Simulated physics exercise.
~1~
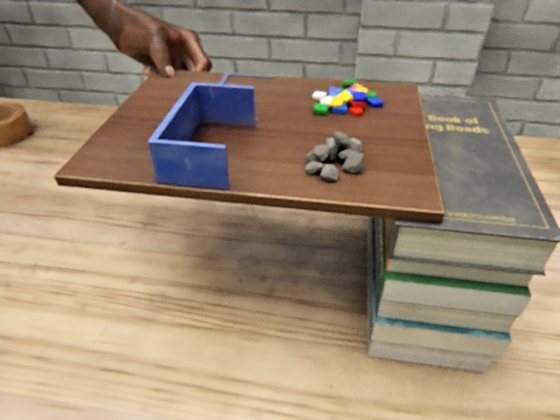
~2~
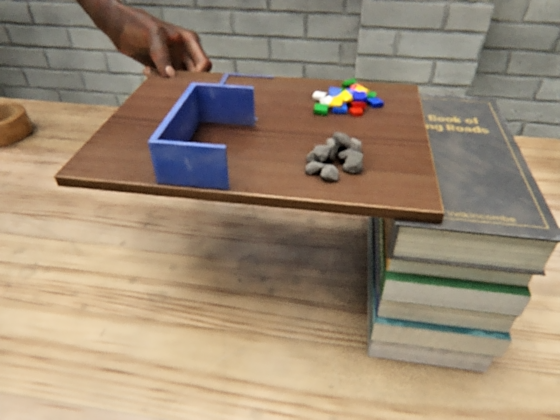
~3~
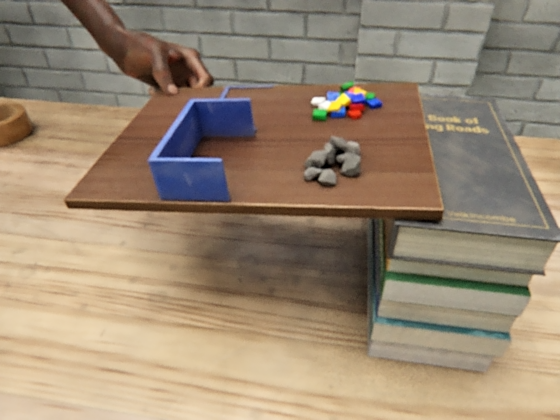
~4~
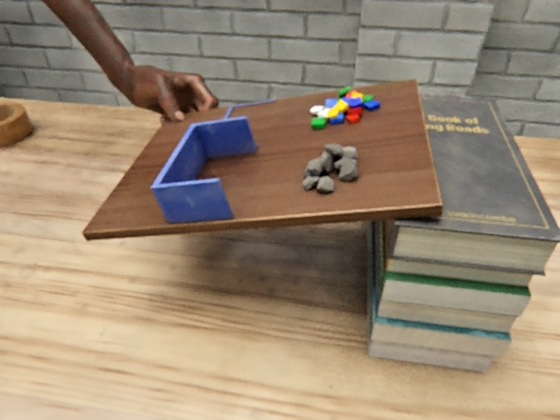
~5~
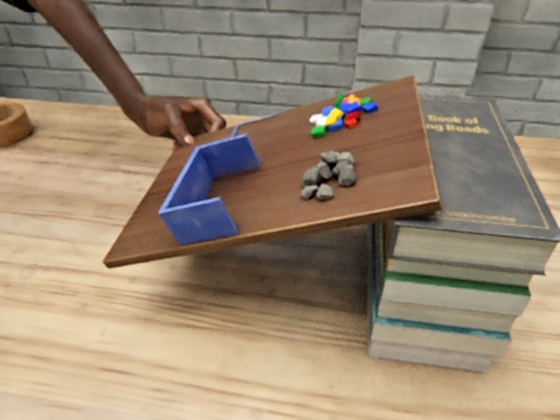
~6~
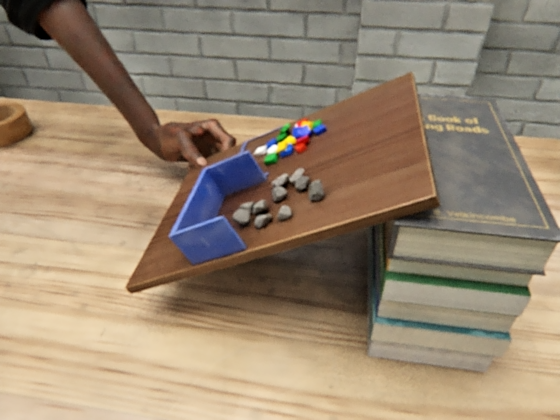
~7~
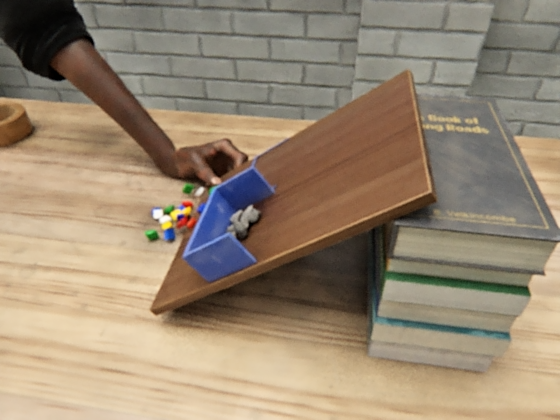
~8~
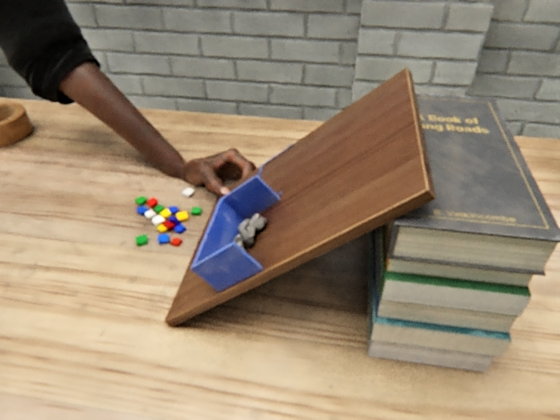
A hand lowered the left end of a brown board propped on a stack of books until it reached the table, sending gray stones sliding down behind a blue strip while the colorful pieces behind them slid past theirs and scattered onto the table.
